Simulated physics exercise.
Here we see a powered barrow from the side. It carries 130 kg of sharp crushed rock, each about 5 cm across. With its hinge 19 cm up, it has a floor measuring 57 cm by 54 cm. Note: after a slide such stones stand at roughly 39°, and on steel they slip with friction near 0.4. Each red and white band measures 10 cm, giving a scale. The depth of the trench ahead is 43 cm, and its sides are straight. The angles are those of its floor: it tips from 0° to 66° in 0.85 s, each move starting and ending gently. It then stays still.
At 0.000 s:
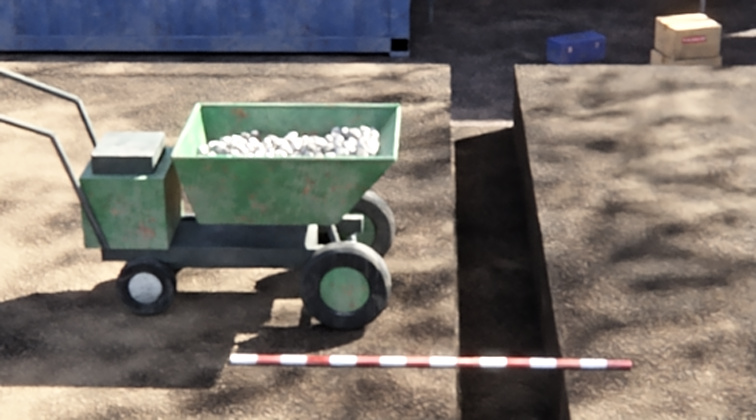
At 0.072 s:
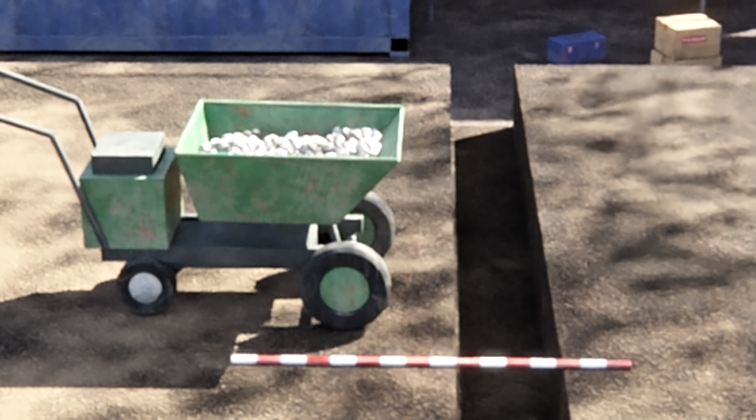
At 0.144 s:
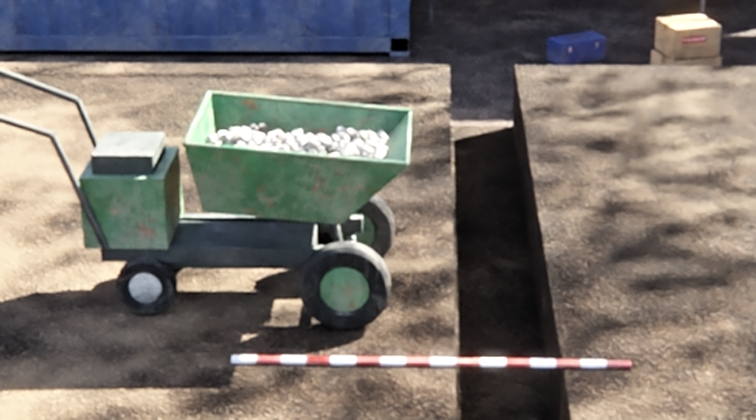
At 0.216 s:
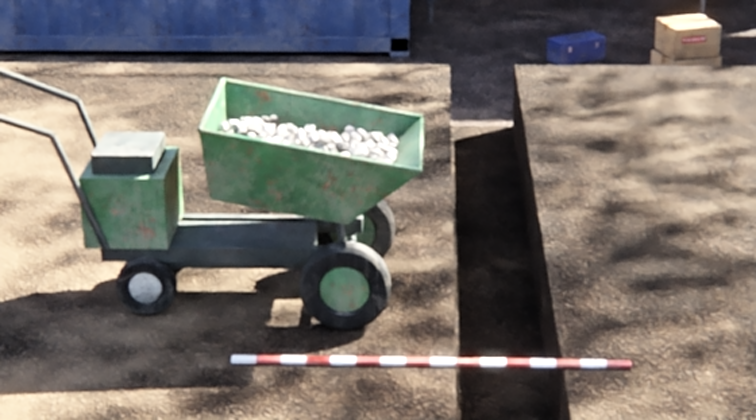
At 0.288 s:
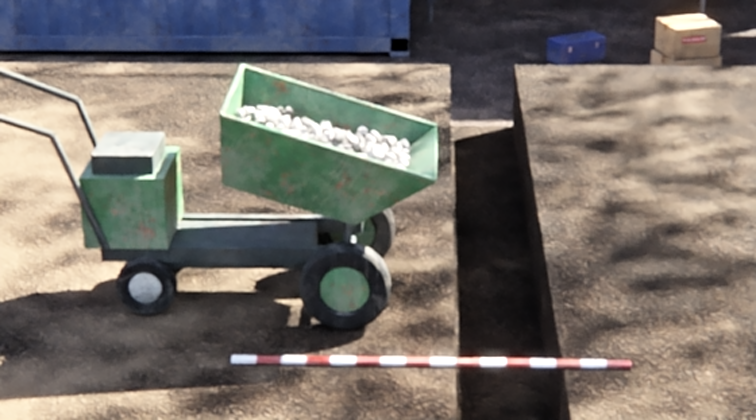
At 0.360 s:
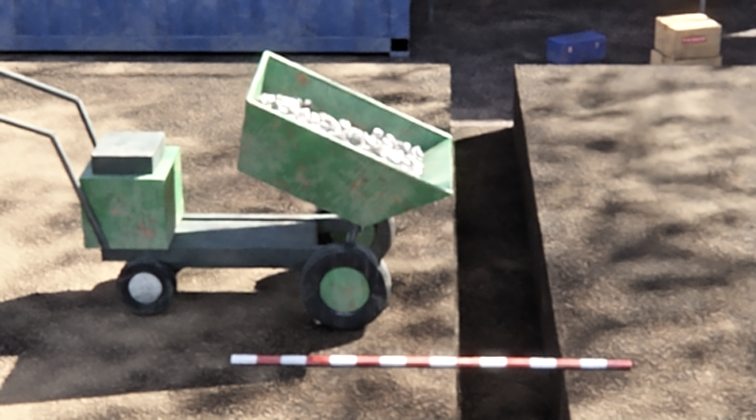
We see a green powered barrow loaded with pale crushed stones standing left of a straight-sided trench, and its tray tilts steadily, the left end rising while the right lip lowers toward the trench edge, the stones still inside.
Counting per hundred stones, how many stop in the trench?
Some 57.
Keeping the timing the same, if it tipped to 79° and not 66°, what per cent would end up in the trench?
Then close to 85 per cent.
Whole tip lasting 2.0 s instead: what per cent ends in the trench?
Close to 65 per cent then.
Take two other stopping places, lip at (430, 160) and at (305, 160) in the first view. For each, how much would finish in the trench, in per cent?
I'd expect close to 30 per cent at the first and 50 per cent at the second.
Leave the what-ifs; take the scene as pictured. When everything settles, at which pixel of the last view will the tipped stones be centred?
Somewhere near pixel (525, 371).
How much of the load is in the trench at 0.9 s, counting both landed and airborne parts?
Approx. 15 % of the load.
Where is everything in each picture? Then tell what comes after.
In the first picture, the tray is at 0°, its lip at (395, 159); the top of the load is at (331, 139).
The second picture shows lip at (398, 161), floor tilted 1°, highest stones at (316, 140); the stones move at 0.3 m/s on average.
The third picture shows lip at (407, 164), floor tilted 5°, highest stones at (254, 138); the stones move at 0.5 m/s on average.
In the fourth picture, the tray is at 11°, its lip at (421, 171); the top of the load is at (253, 128); the stones move at 0.8 m/s on average.
In the fifth picture, the tray is at 18°, its lip at (436, 181); the top of the load is at (256, 115); the stones move at 1.0 m/s on average.
The sixth picture shows lip at (451, 194), floor tilted 25°, highest stones at (274, 105); the stones move at 1.0 m/s on average.
After 0.6 s the floor is at 56°; 100 % in the tray; the foremost stones are at (466, 220).
After 0.9 s the floor is at 66°; 87 % in the tray, 13 % in the trench; the foremost stones are at (549, 287).
After 1.3 s the floor is at 66°; 49 % in the tray, 36 % in the trench, 15 % past the trench; the foremost stones are at (664, 302).
After 3.2 s the floor is at 66°; 28 % in the tray, 57 % in the trench, 15 % past the trench; the foremost stones are at (715, 299).
